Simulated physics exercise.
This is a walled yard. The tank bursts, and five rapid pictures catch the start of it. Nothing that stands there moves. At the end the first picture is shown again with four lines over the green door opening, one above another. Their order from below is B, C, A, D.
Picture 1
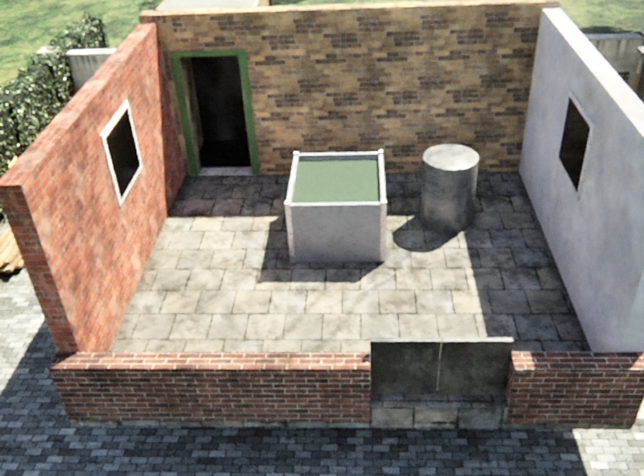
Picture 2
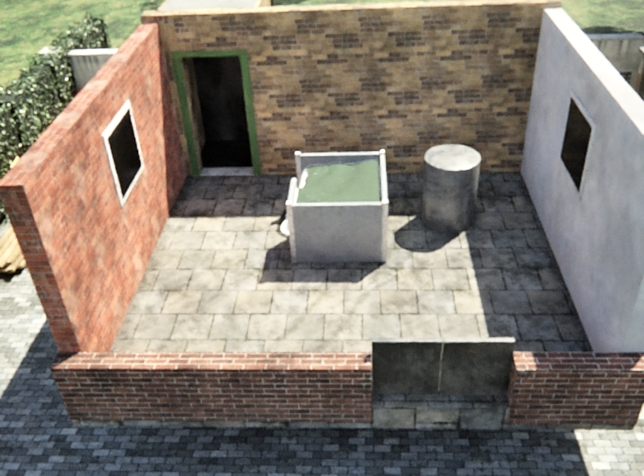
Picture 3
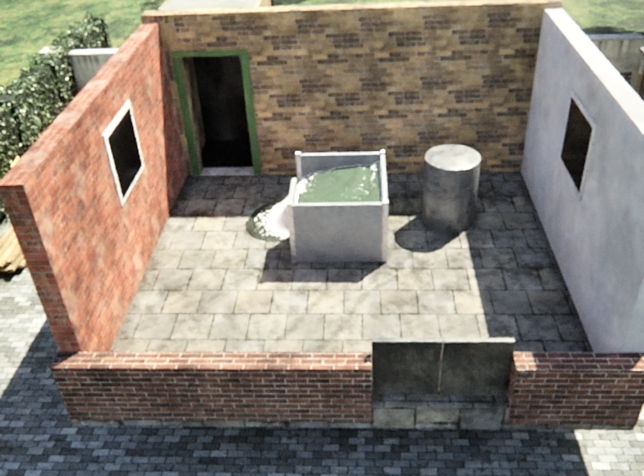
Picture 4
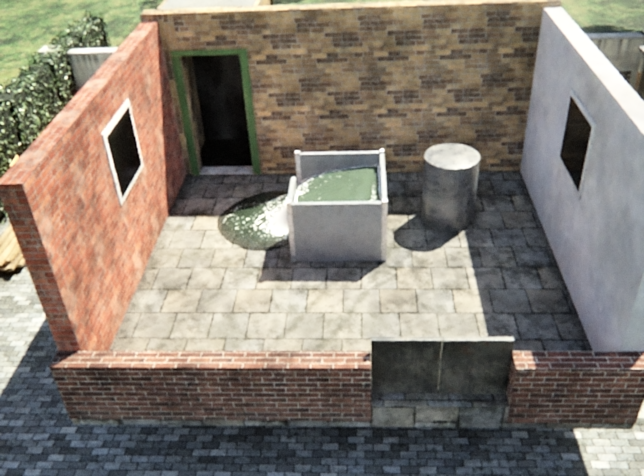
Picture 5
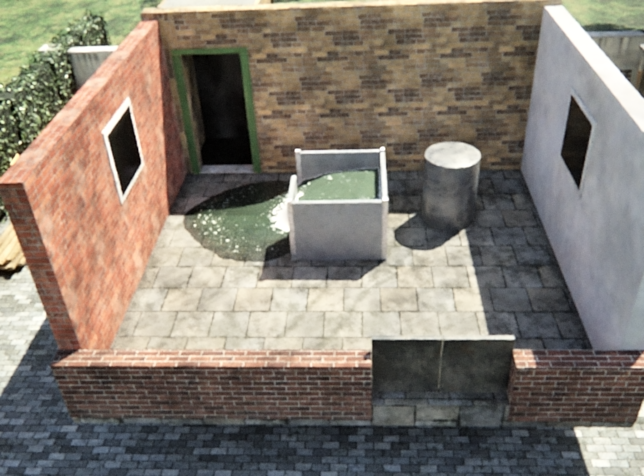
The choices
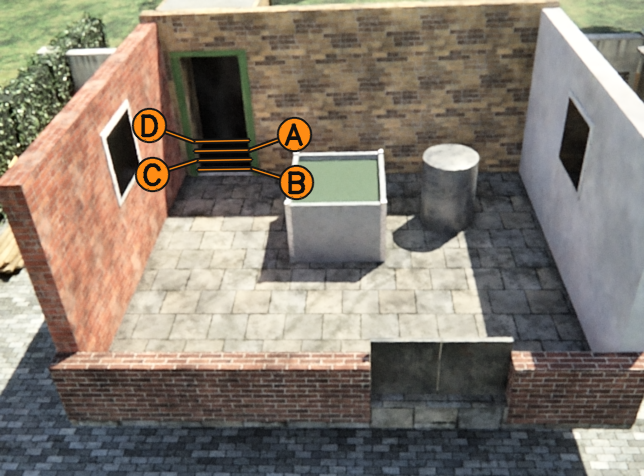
To begin with, green water lies still in a square pale tank inside a walled yard, beside a grey cylinder, with the gate shut. The water level dips as water pours out of the tank's left side, foaming onto the paving, and a green pool then spreads leftward toward the red brick wall and green-framed doorway.
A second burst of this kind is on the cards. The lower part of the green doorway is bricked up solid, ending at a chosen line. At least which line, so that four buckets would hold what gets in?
Mark C just does it.
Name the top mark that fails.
Here it is mark B.
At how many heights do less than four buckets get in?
Three of them.
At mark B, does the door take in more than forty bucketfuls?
No, it does not.
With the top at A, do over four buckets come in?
No.
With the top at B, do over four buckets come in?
Yes, it does.
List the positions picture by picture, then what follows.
The first picture shows water in the tank at rest, its middle at (337, 182); foot of the green doorway at (226, 175); shut gate at (440, 348).
In the second picture, water covers 1 % of the ground, its front hidden from here.
In the third picture, 3 % of the ground under water, visible out to (251, 223).
In the fourth picture, 6 % of the ground under water, visible out to (222, 222).
In the fifth picture, 11 % of the ground under water, visible out to (194, 212).
In orange, A at (222, 150); B at (225, 169); C at (223, 160); D at (220, 141); from the bottom up B, C, A, D.
If A is chosen, a splash gets over, under a bucket.
If B is chosen, about 12 bucketfuls get in.
If C is chosen, a bucket or two gets in.
If D is chosen, nothing gets over.
